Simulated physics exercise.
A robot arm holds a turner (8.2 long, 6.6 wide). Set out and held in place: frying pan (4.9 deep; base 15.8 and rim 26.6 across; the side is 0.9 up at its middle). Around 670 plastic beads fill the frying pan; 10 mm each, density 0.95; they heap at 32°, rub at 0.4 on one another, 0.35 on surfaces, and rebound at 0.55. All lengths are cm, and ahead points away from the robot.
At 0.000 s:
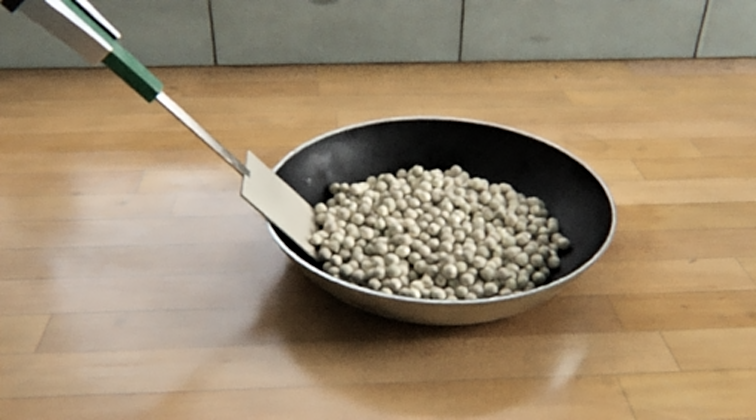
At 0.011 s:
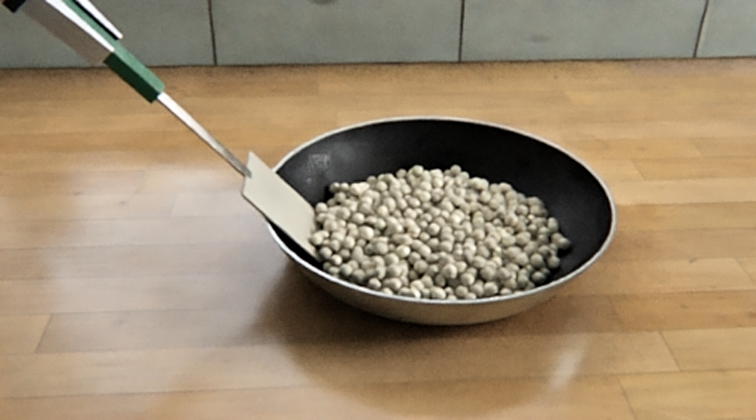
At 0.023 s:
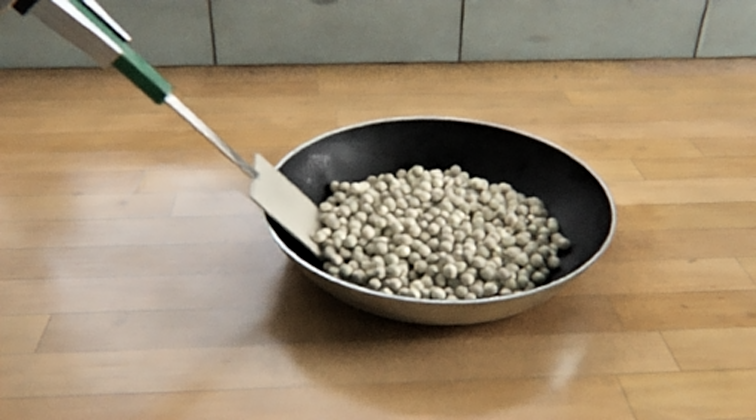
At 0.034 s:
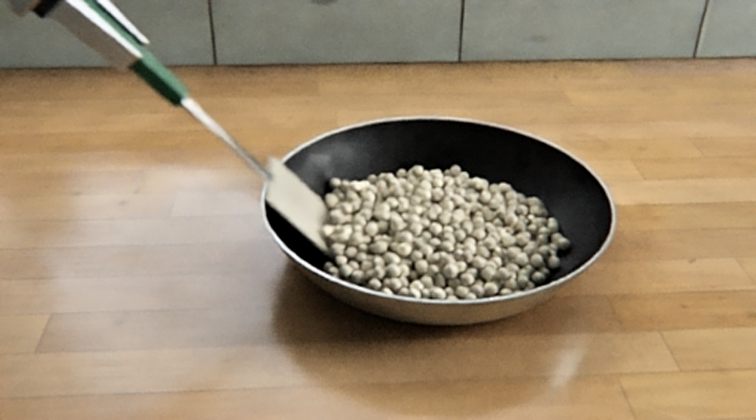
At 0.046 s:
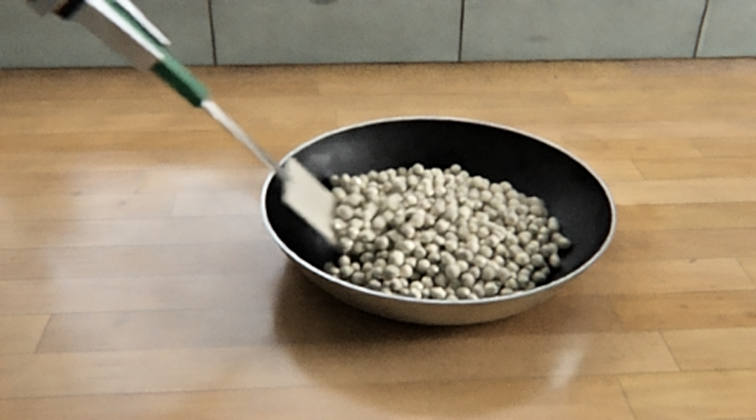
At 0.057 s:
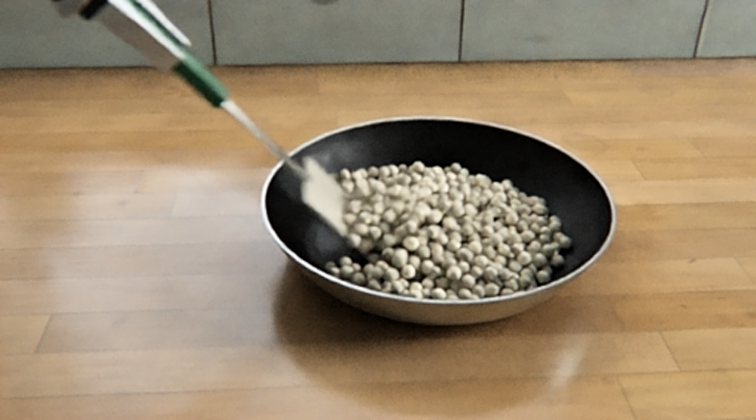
The video shows a robot arm holding a turner at the left side of a black frying pan heaped with small pale beads; after barely moving, the turner slides rightward into the pan, pushing the nearest beads to the right.
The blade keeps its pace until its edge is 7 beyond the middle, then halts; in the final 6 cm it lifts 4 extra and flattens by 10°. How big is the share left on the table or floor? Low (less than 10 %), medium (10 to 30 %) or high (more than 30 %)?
On the table or floor the share is medium, 10 to 30 %.
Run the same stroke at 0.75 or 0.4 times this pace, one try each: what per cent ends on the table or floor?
Some 10 and 0 per cent.
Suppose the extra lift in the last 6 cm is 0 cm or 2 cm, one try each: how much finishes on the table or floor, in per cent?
Some 0 and 5 per cent.
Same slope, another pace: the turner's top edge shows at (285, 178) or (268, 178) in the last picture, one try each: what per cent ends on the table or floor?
Some 5 and 0 per cent.
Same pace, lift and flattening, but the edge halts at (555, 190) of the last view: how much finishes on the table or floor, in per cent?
Some 20 per cent.
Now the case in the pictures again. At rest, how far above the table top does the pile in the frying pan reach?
Some 4.5 cm.
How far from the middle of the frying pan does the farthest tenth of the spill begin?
About 90 cm.
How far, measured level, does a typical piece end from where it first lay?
Roughly 3 cm.
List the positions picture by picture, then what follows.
The turner top edge at (244, 172), sloping 49°; upper third of the load around (431, 228), from x 315 to 565, top at y 170; 672 in the frying pan, in the first frame.
The turner top edge at (246, 172), sloping 49°; upper third of the load around (431, 228), from x 315 to 565, top at y 170, in the second frame.
The turner top edge at (253, 174), sloping 49°; upper third of the load around (427, 227), from x 320 to 565, top at y 170, in the third frame.
The turner top edge at (268, 177), sloping 49°; upper third of the load around (420, 227), from x 325 to 565, top at y 170, in the fourth frame.
The turner top edge at (287, 178), sloping 49°; upper third of the load around (419, 221), from x 330 to 565, top at y 170, in the fifth frame.
The turner top edge at (306, 178), sloping 49°; upper third of the load around (423, 216), from x 330 to 565, top at y 170; 672 in the frying pan, in the sixth frame.
After 0.09 s, sloping 49°, highest piece 6 above the table; 672 in the frying pan.
After 0.12 s, sloping 46°, highest piece 8 above the table; 672 in the frying pan.
After 0.33 s, sloping 39°, highest piece 6 above the table; 581 in the frying pan, 86 on the table or floor, 5 on the blade or in flight.
After 1.38 s, sloping 39°, highest piece 4 above the table; 581 in the frying pan, 91 on the table or floor.
In the end, 581 in the frying pan, 91 on the table or floor. That is 14 % on the table or floor.
